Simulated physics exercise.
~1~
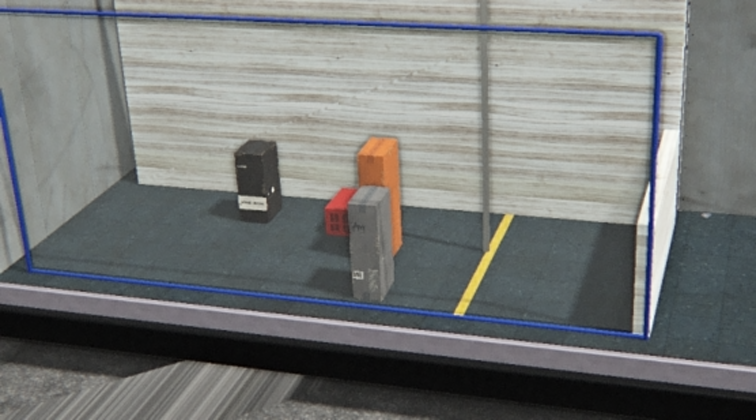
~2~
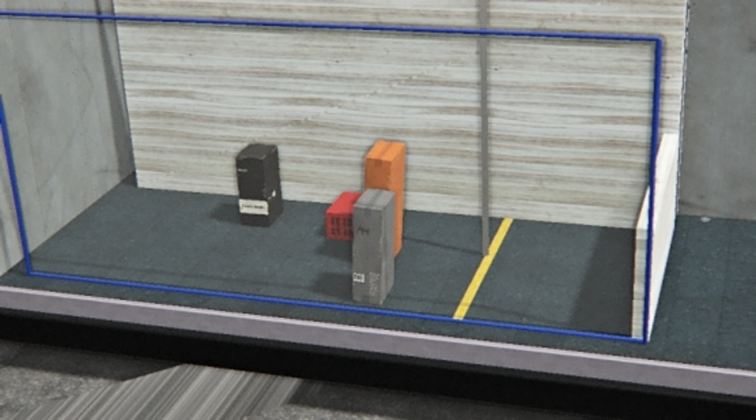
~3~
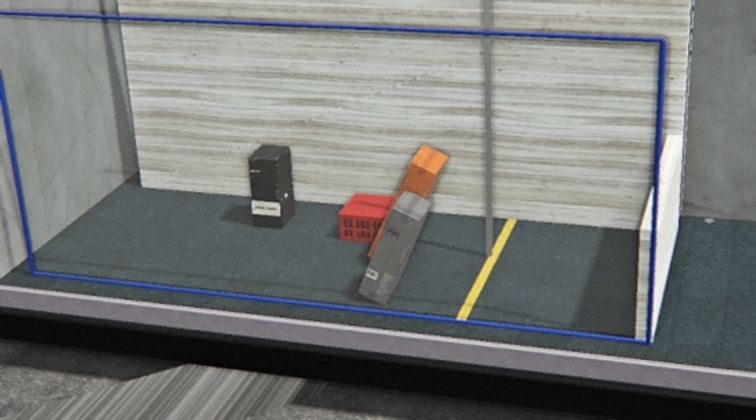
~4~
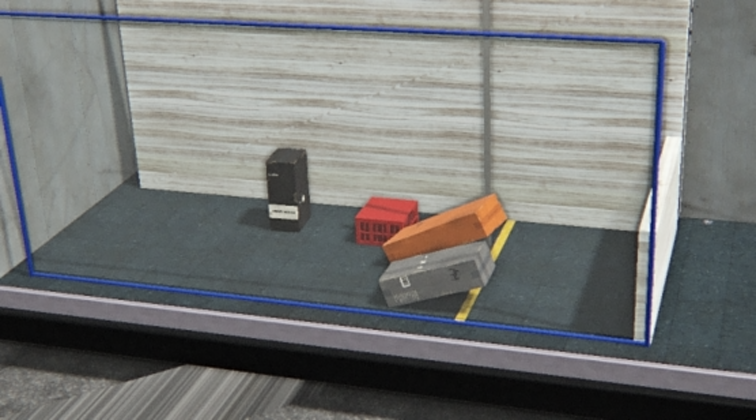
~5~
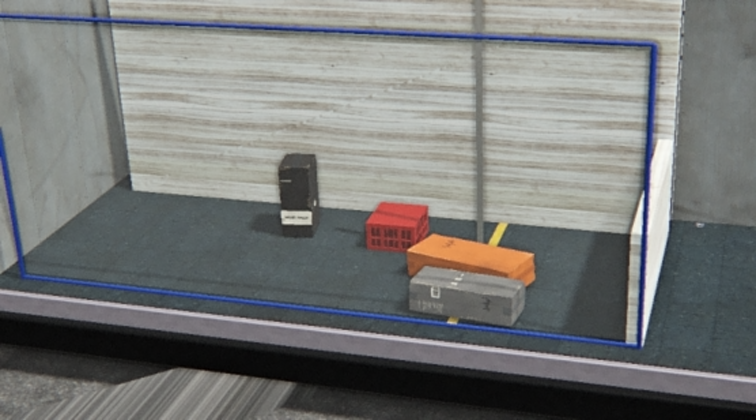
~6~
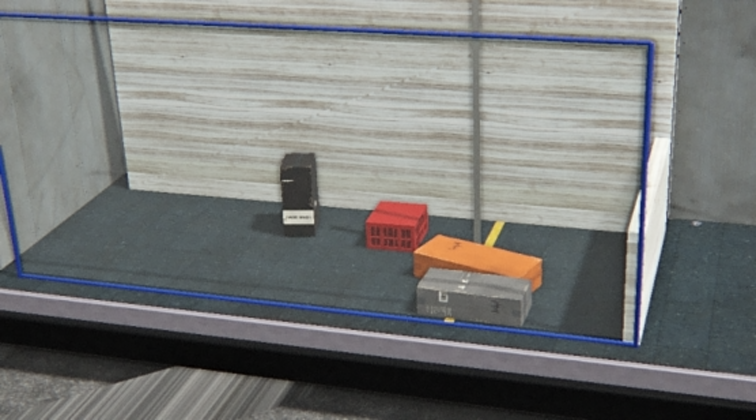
Orange and grey tall boxes tipping over rightward and landing across the yellow line, while a red crate and upright black box slide right and stop short.
